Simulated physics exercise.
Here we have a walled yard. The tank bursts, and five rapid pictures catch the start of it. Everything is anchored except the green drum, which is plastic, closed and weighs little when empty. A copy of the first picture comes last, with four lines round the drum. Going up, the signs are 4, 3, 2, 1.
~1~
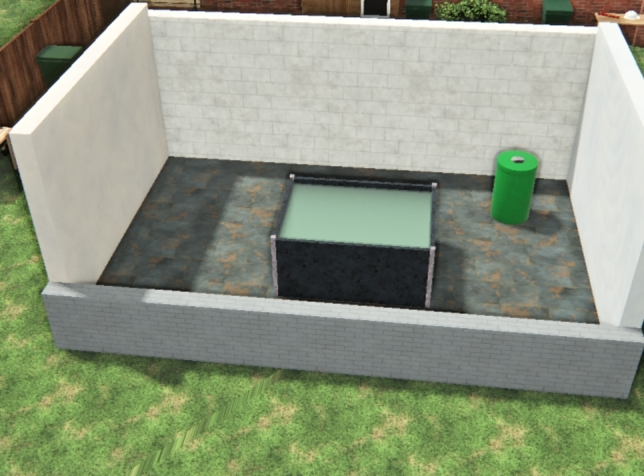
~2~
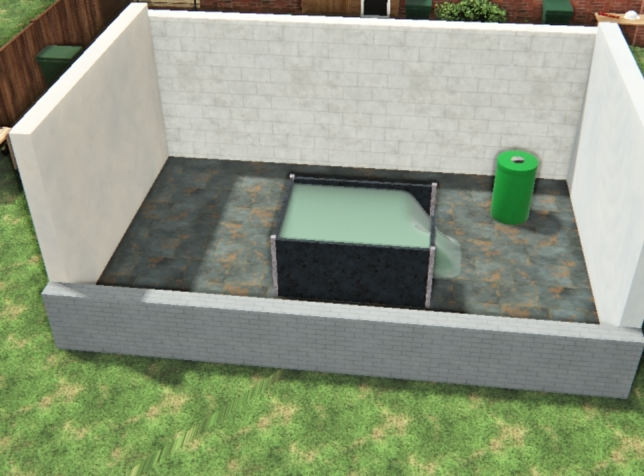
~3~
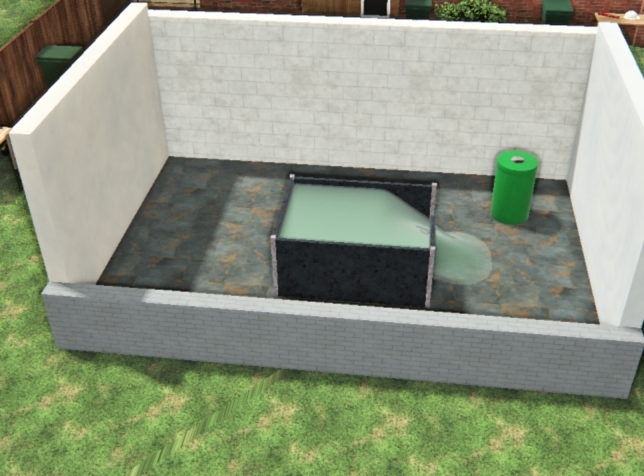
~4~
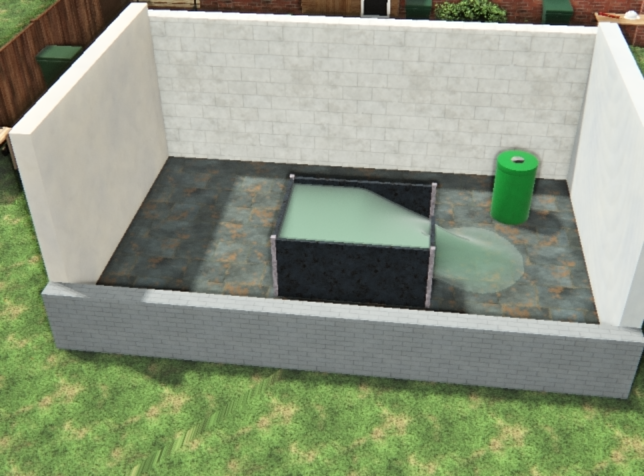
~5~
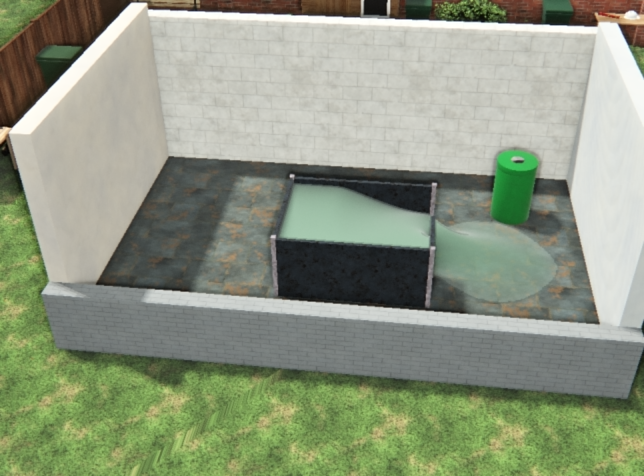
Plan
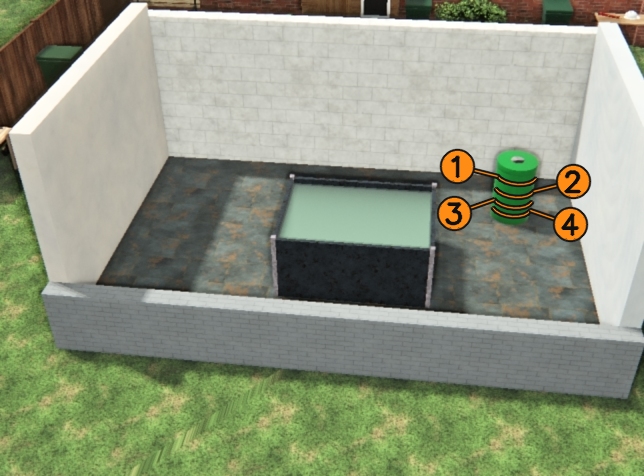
We see a walled yard with a dark tank full of pale green liquid and a green drum standing to its right. The liquid pours out of the tank's right side and spreads across the ground in a widening, rounded puddle.
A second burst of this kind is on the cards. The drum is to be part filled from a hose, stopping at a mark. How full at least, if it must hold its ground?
Take 3.
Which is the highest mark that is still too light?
4 it is.
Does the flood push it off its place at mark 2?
No, not at all.
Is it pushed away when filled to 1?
No.
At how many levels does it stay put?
Three of them.
On the marked copy, 1 at (517, 184); 2 at (515, 197); 3 at (513, 208); 4 at (512, 216); from the bottom up 4, 3, 2, 1.
With 1, it does not move.
With 2, it does not move.
With 3, it shifts by a finger or two and stays.
With 4, it is pushed about 3 times its own width away.
